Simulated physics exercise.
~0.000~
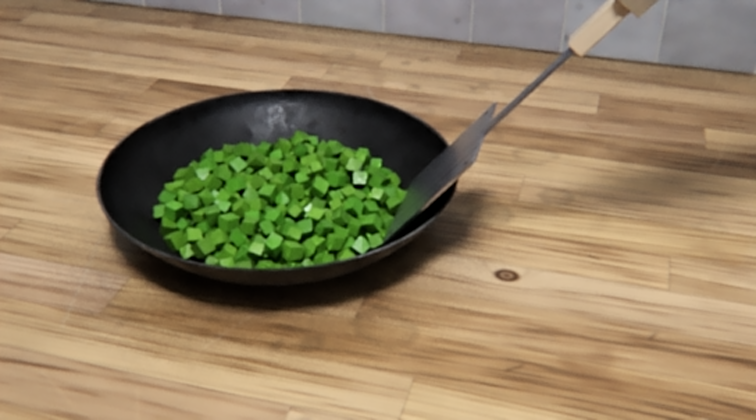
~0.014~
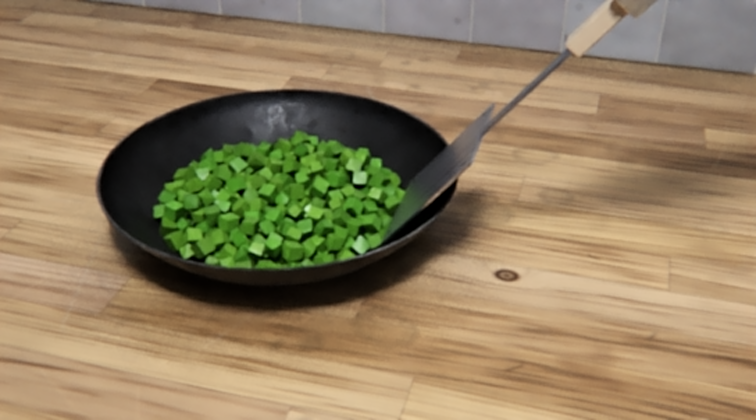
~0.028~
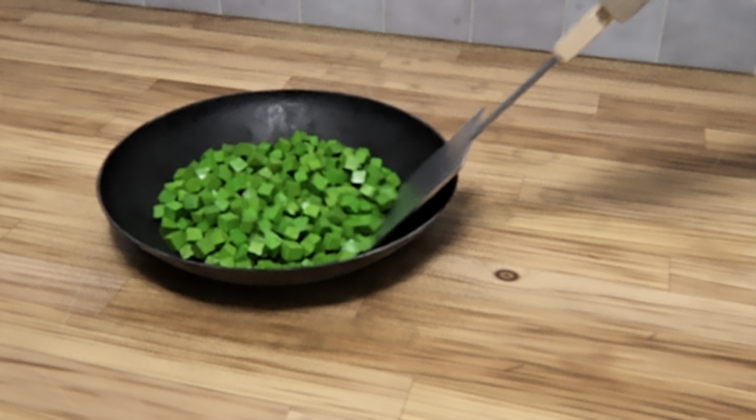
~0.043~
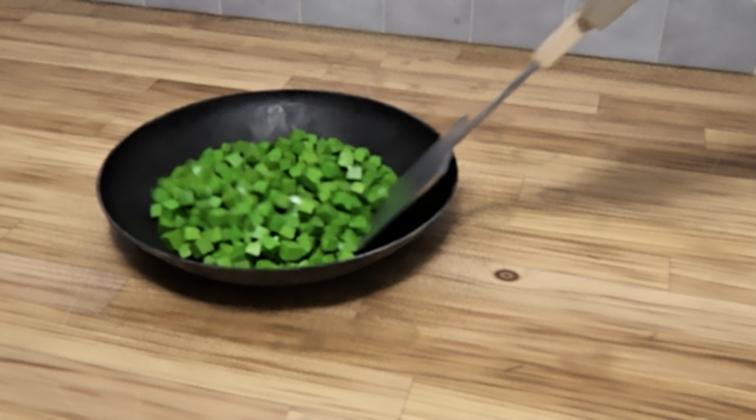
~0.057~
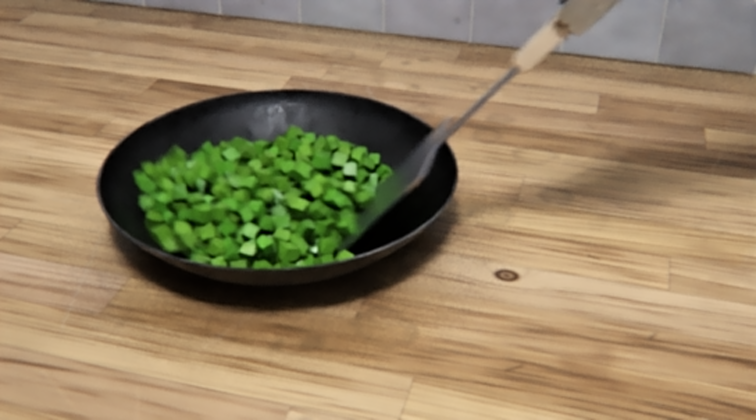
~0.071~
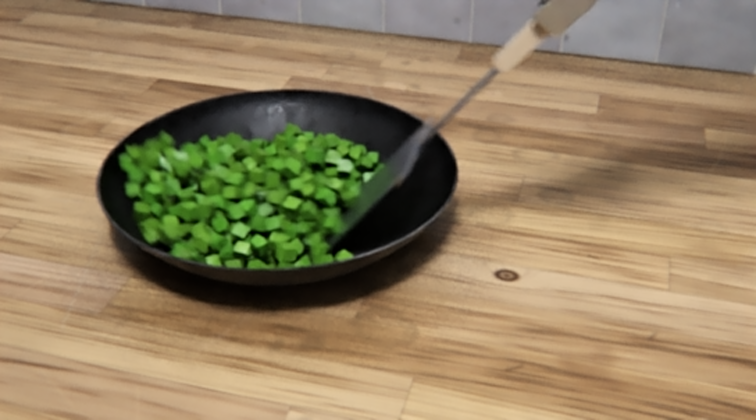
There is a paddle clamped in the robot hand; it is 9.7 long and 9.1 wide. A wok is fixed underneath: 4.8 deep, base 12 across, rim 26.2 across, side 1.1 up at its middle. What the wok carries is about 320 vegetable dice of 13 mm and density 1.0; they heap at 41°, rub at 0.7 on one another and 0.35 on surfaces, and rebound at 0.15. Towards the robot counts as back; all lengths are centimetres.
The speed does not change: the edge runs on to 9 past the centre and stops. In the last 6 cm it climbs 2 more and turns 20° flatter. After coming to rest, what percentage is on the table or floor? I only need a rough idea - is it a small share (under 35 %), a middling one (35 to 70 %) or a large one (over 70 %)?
A middling one, 35 to 70 %.
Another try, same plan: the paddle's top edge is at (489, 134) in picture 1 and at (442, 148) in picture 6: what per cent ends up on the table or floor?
My guess would be close to 50 per cent.
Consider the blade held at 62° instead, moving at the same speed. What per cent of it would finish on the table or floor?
Then about 55 per cent.
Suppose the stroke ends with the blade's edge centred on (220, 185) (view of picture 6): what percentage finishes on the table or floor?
Around 20 percent.
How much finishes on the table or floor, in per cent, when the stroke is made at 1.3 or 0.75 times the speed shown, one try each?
Some 55 and 45 per cent.
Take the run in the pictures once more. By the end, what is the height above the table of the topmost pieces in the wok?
Height at rest: Roughly 5.5 cm.
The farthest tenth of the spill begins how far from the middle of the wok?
That distance is around 30 cm.
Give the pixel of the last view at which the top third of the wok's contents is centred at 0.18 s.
It is centred at roughly (154, 150).
By 0.12 s, sloping 52°, highest piece 8 above the table; 317 in the wok, 6 on the blade or in flight.
By 0.18 s, sloping 46°, highest piece 9 above the table; 302 in the wok, 21 on the blade or in flight.
By 0.40 s, sloping 32°, highest piece 6 above the table; 156 in the wok, 140 on the table or floor, 27 on the blade or in flight.
By 1.45 s, sloping 32°, highest piece 6 above the table; 167 on the table or floor, 156 in the wok.
Final count, 167 on the table or floor, 156 in the wok. That is 52 % on the table or floor.
